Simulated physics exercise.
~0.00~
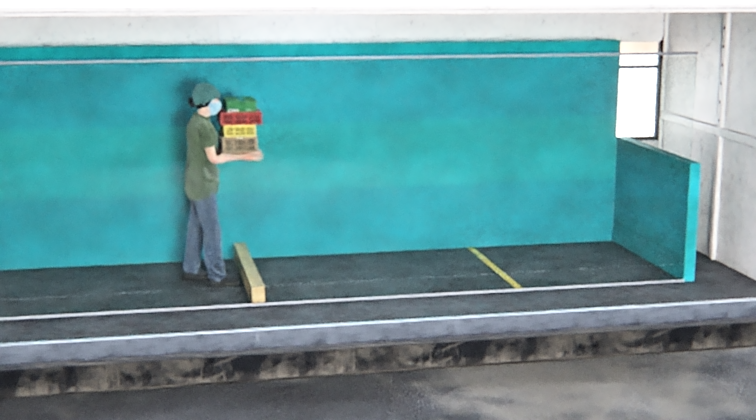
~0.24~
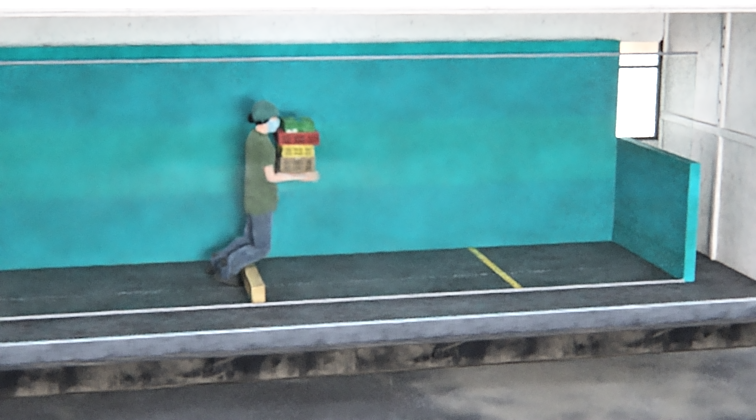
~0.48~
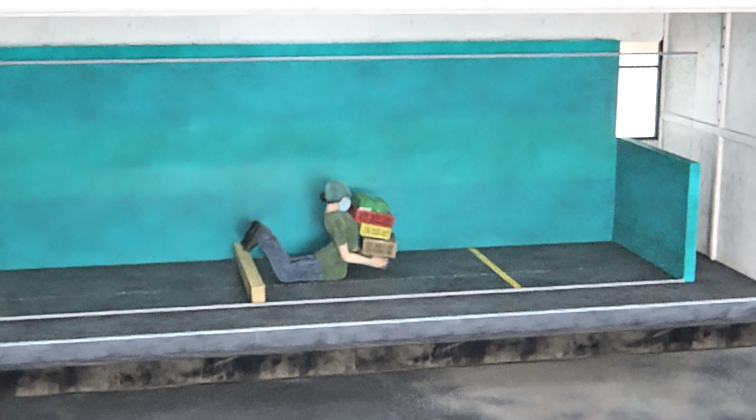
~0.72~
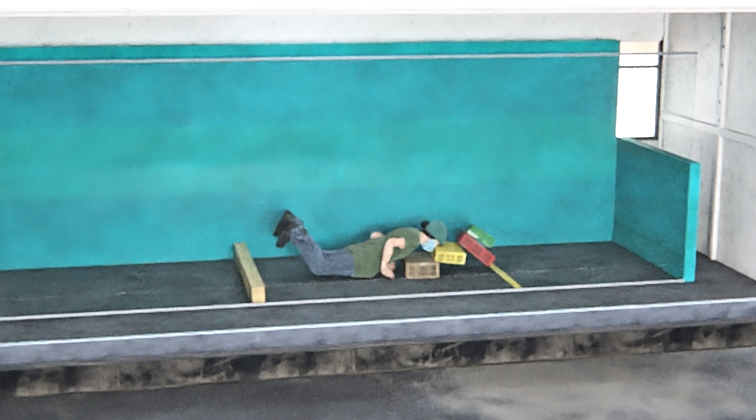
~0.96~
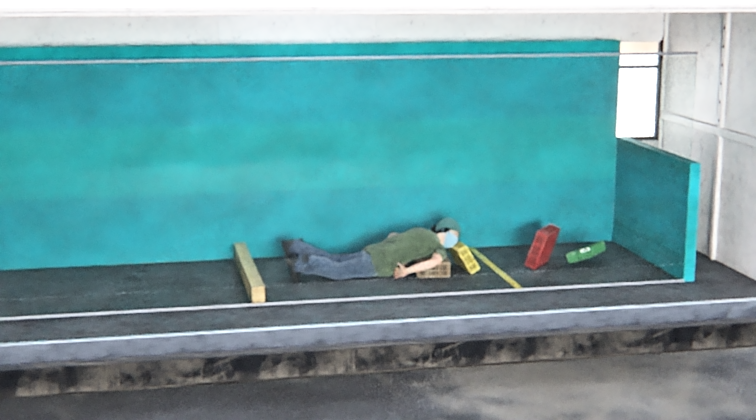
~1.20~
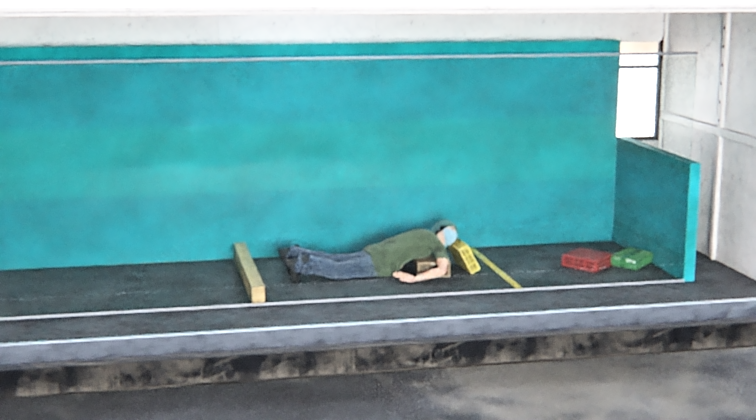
A masked person in a cap carrying stacked crates and a green parcel slides right, catches at a low rail and topples forward flat, spilling the load; the brown and yellow crates stay short of the yellow line while the red crate and green parcel tumble beyond it and lie still.
